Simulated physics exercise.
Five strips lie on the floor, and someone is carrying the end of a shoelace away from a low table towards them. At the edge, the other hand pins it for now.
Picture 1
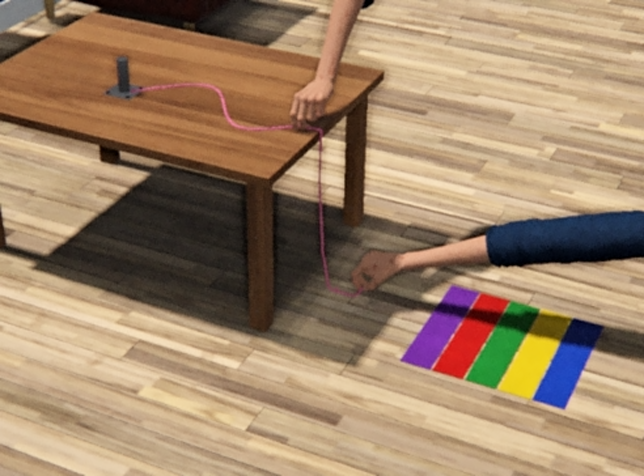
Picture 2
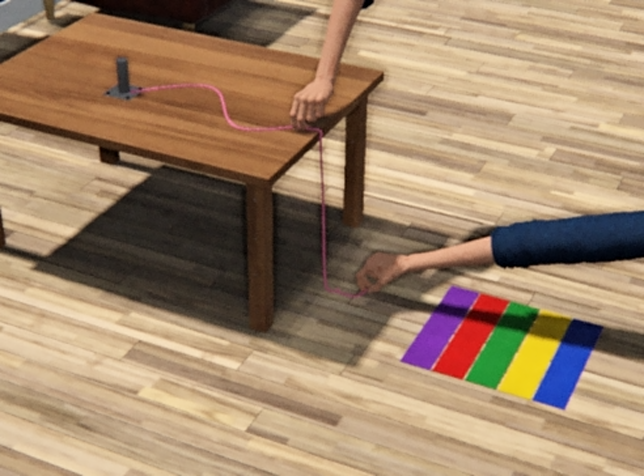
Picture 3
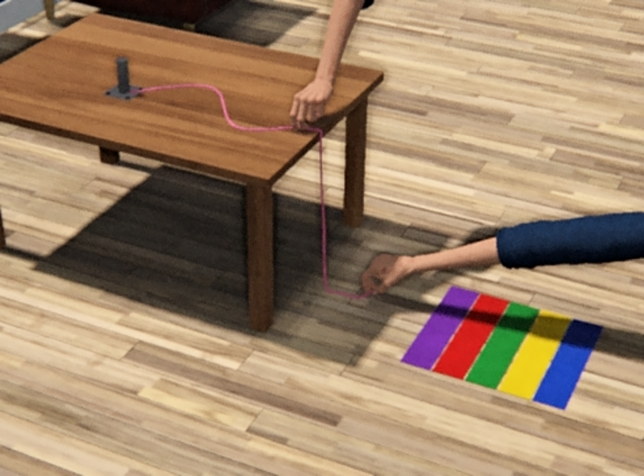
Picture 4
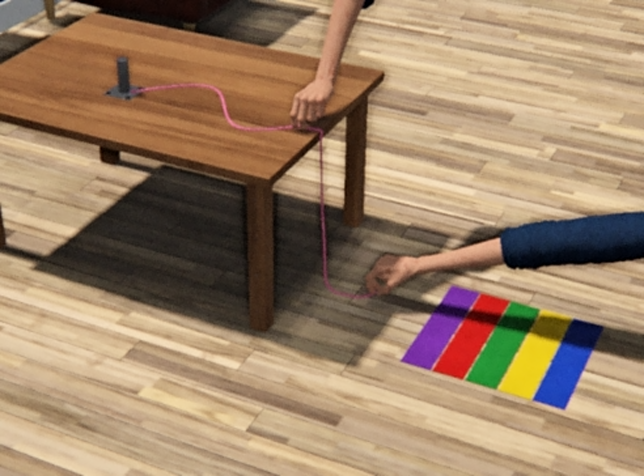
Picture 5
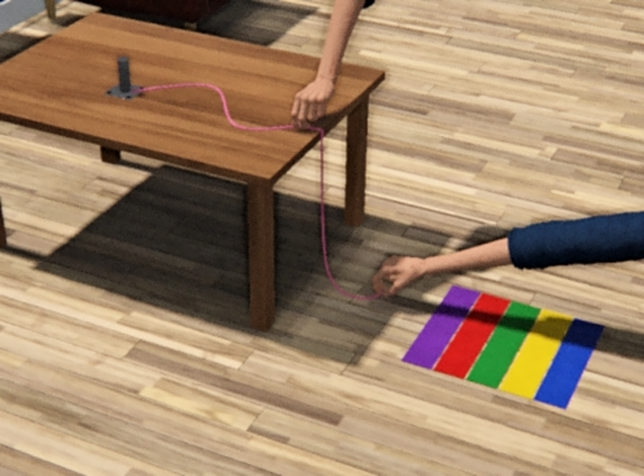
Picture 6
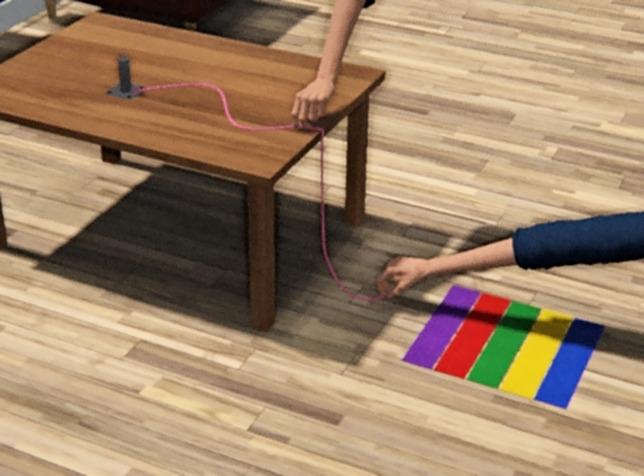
Beside a low wooden table, one hand pinning a pink cord at the edge while another draws its end slightly right.
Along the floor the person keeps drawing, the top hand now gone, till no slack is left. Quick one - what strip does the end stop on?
The yellow strip.
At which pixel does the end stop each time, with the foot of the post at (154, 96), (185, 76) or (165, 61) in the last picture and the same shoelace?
Near (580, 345); near (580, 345); near (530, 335).
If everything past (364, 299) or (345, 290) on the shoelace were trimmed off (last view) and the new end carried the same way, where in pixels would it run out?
About (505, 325) and (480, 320).
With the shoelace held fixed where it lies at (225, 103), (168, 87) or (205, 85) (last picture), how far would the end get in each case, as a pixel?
Result per try (px, approx.): (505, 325); (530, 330); (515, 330).
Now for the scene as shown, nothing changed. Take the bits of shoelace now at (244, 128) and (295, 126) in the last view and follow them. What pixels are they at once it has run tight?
They end up around (302, 126) and around (343, 155).
Early on, end near (484, 320); over red.
Midway, end near (522, 331); over green.
At the end of the slack, end near (543, 337); over yellow. Over yellow.
